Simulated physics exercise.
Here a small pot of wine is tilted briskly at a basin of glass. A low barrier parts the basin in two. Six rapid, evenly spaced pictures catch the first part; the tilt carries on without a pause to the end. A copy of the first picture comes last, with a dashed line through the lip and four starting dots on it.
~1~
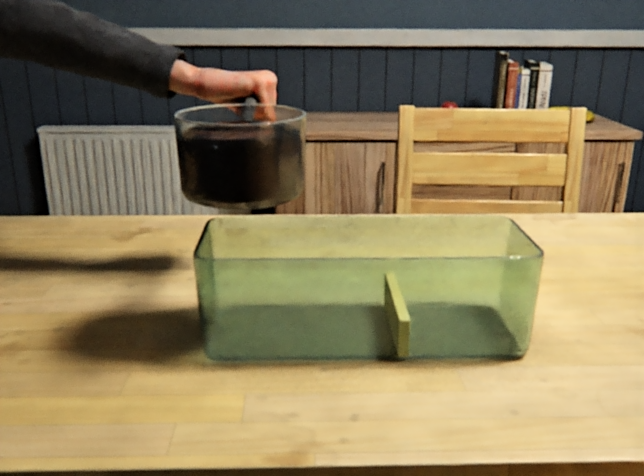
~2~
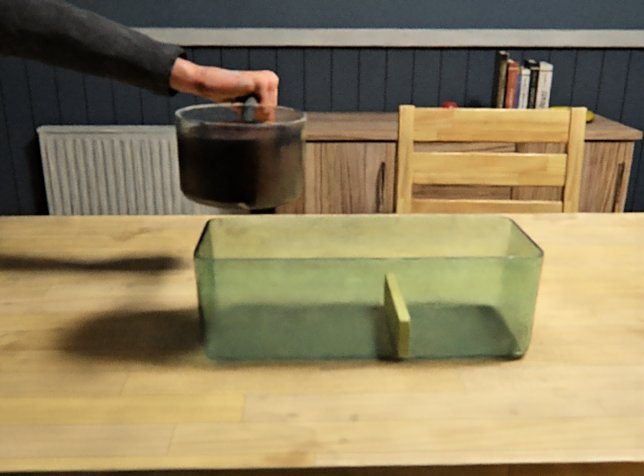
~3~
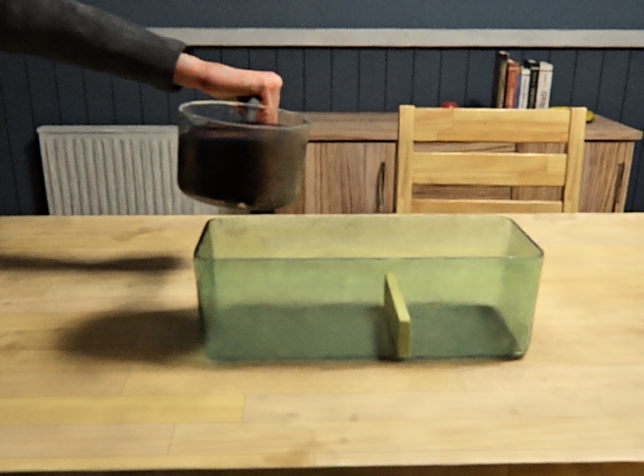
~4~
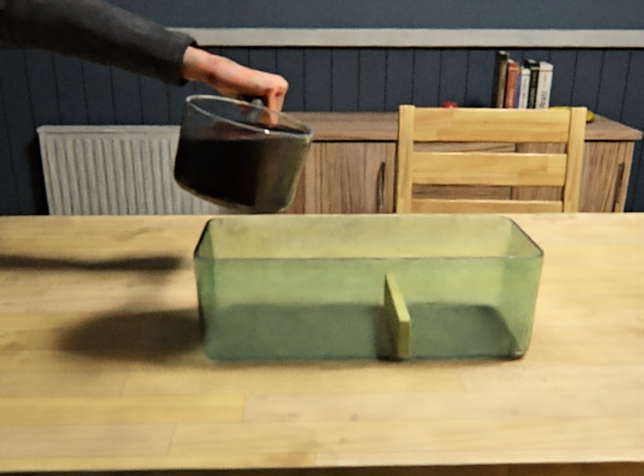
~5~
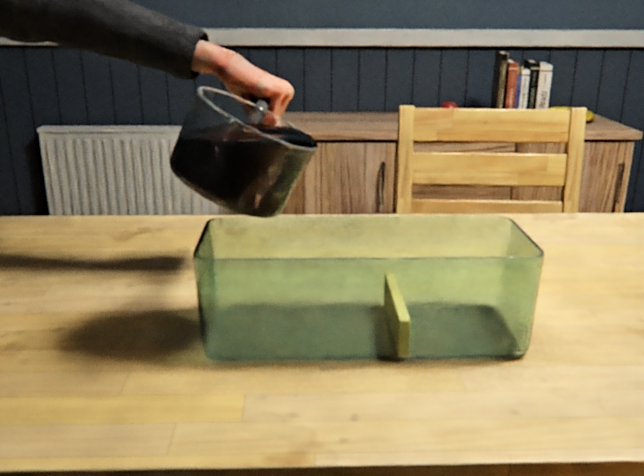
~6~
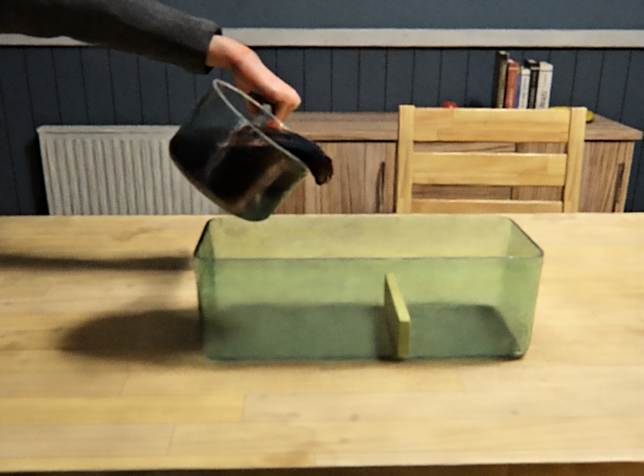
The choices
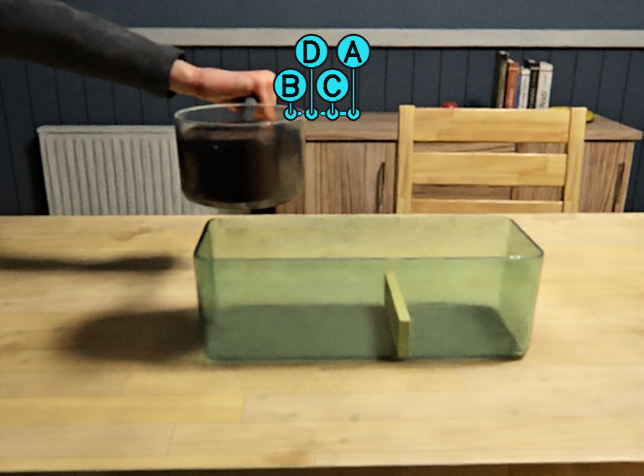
A hand in a dark sleeve reaches in from the upper left, holding a clear pot of dark wine above the left part of a long greenish glass basin with a low yellowish barrier inside. The fixed, slightly raised view faces a pale wooden table, with a radiator, cabinet, books and wooden chair against dark panelling behind. The hand tilts the pot steadily rightward, and dark liquid slides over its lip.
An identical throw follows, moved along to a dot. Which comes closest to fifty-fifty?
Dot A.
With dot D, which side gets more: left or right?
The left side.
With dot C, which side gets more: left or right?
More ends on the left.
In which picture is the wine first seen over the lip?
Picture 5.
In cyan, A at (353, 113); B at (290, 113); C at (332, 113); D at (311, 113).
With A, about 48 % ends left of the wall and 51 % right of it.
With B, about 89 % ends left of the wall and 10 % right of it.
With C, about 75 % ends left of the wall and 24 % right of it.
With D, about 92 % ends left of the wall and 6 % right of it.
